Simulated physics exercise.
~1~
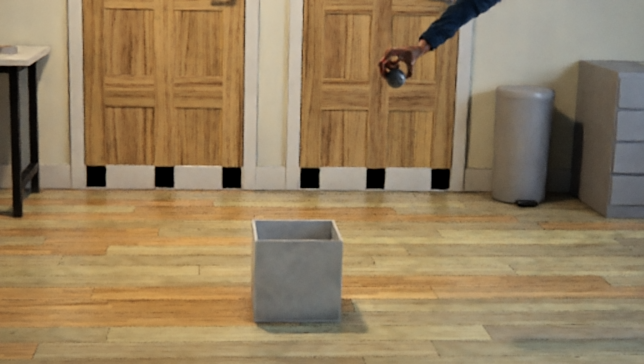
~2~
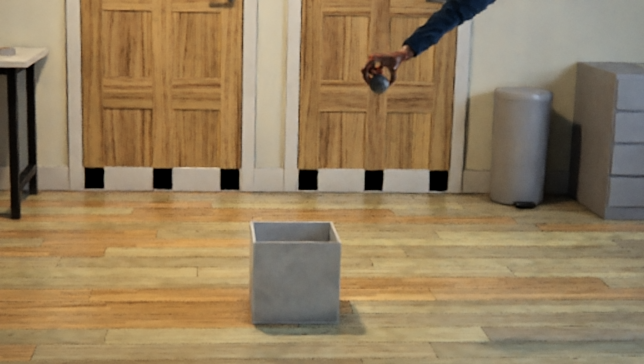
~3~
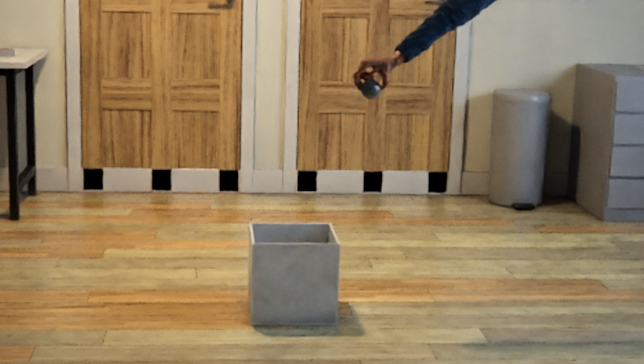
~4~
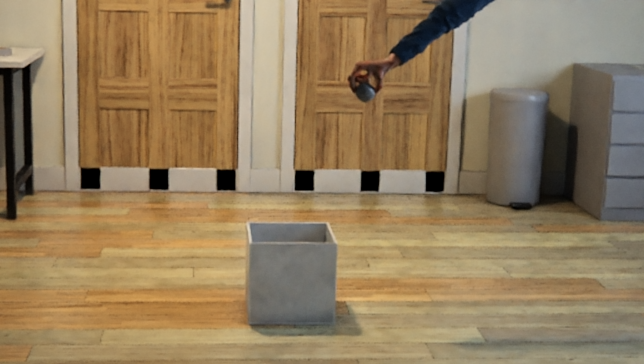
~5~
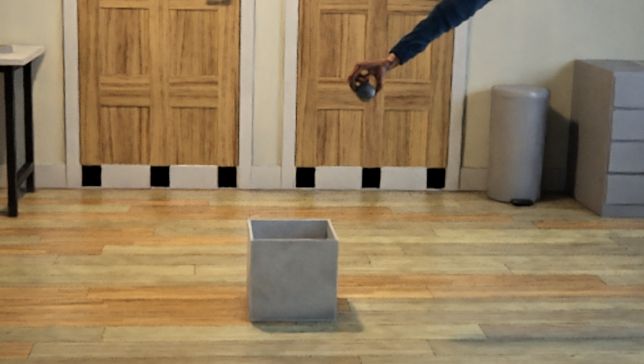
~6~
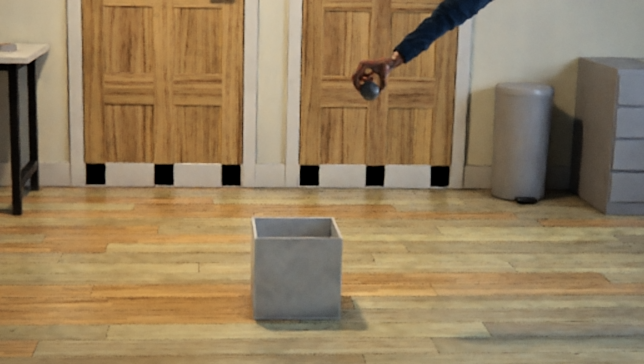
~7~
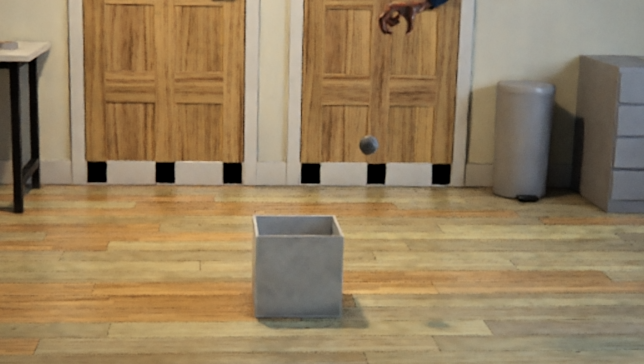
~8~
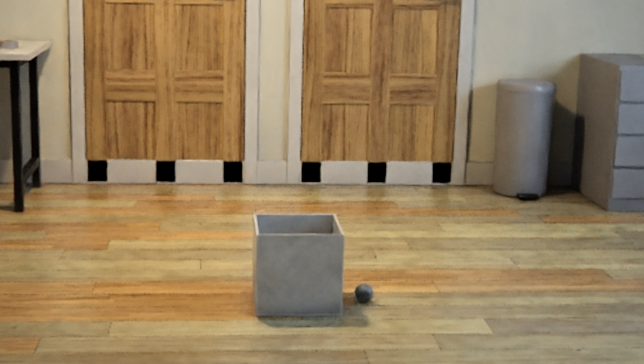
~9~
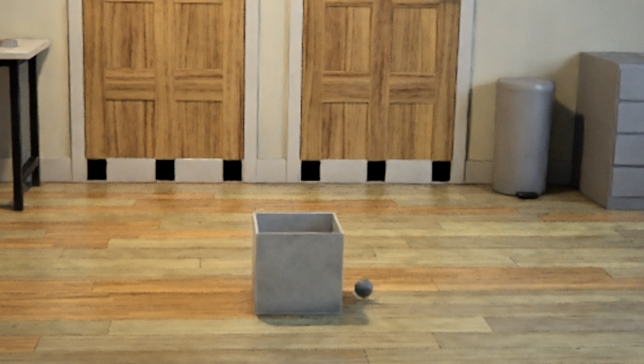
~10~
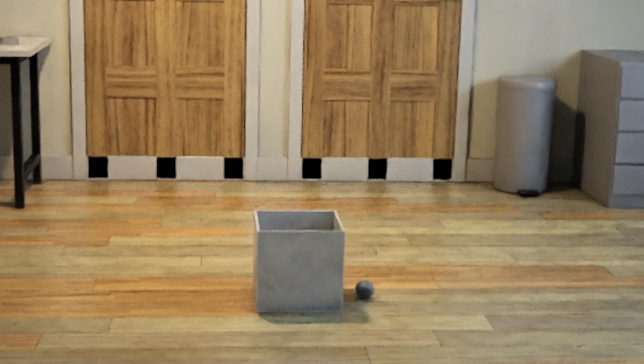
In a room with wooden doors, a hand drops a grey ball that misses the open basket, ending beside it on the floor.
